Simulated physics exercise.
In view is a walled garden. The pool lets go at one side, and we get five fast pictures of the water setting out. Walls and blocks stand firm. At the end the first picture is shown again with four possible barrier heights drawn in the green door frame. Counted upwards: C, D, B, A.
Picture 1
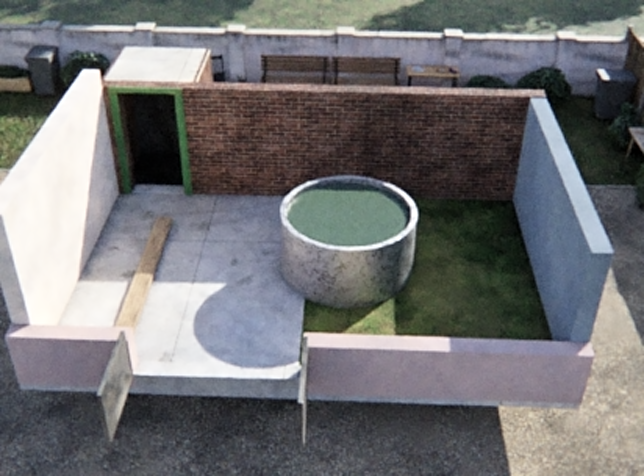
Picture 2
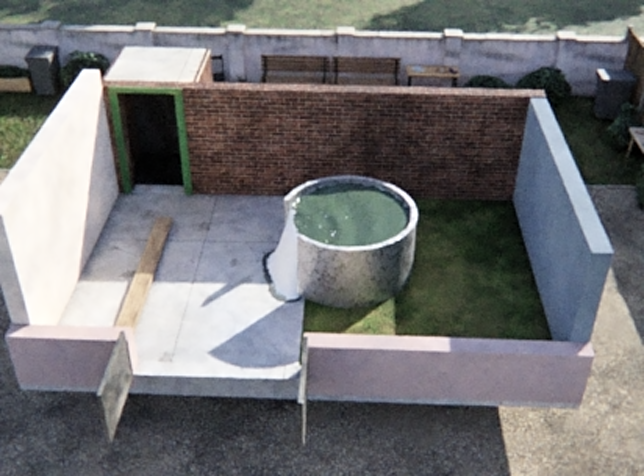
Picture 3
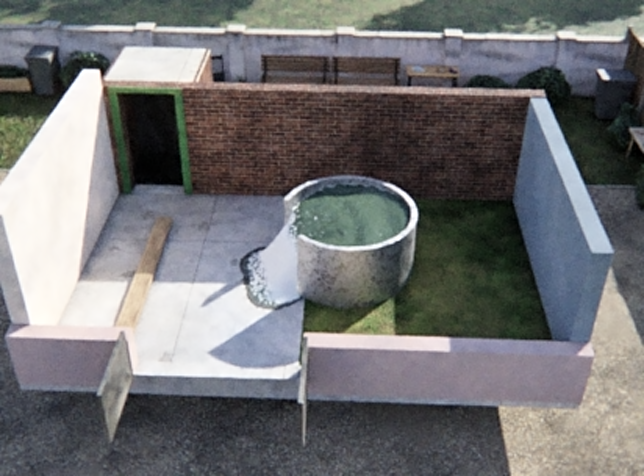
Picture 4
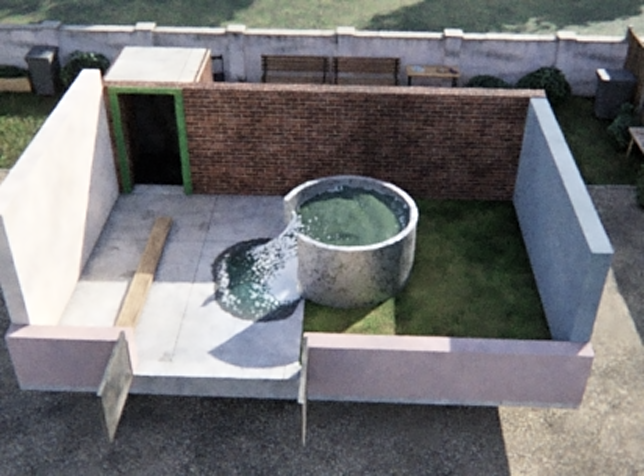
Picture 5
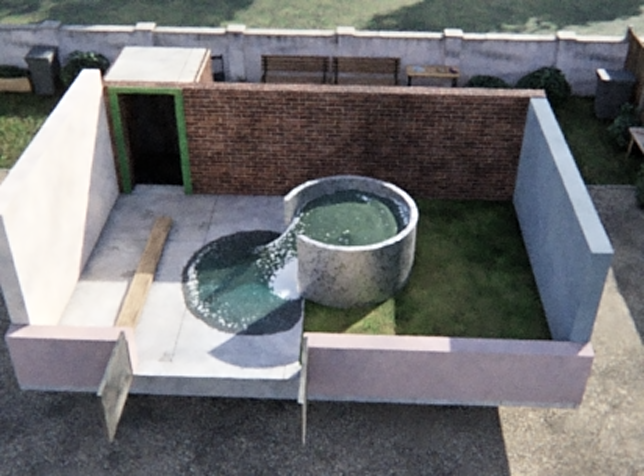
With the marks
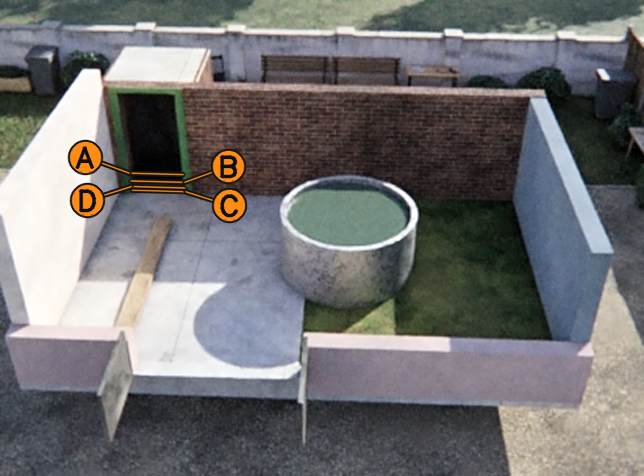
The footage shows a walled garden with a round pool of still green water; water then pours over the pool's left rim onto the pale paving, spreading in a widening, foam-edged puddle toward a wooden plank on the left.
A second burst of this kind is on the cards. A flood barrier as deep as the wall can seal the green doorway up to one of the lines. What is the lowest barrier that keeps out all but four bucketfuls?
I would pick height B.
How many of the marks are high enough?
Two.
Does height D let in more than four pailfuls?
Yes, that goes wrong.
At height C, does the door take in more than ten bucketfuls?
Yes.
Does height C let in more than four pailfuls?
Yes, it does.
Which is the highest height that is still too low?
The answer is D.
In orange, A at (156, 173); B at (157, 181); C at (158, 190); D at (158, 187); from the bottom up C, D, B, A.
With A, nothing gets over.
With B, a bucket or two gets in.
With C, dozens of bucketfuls pour in.
With D, about 11 bucketfuls get in.
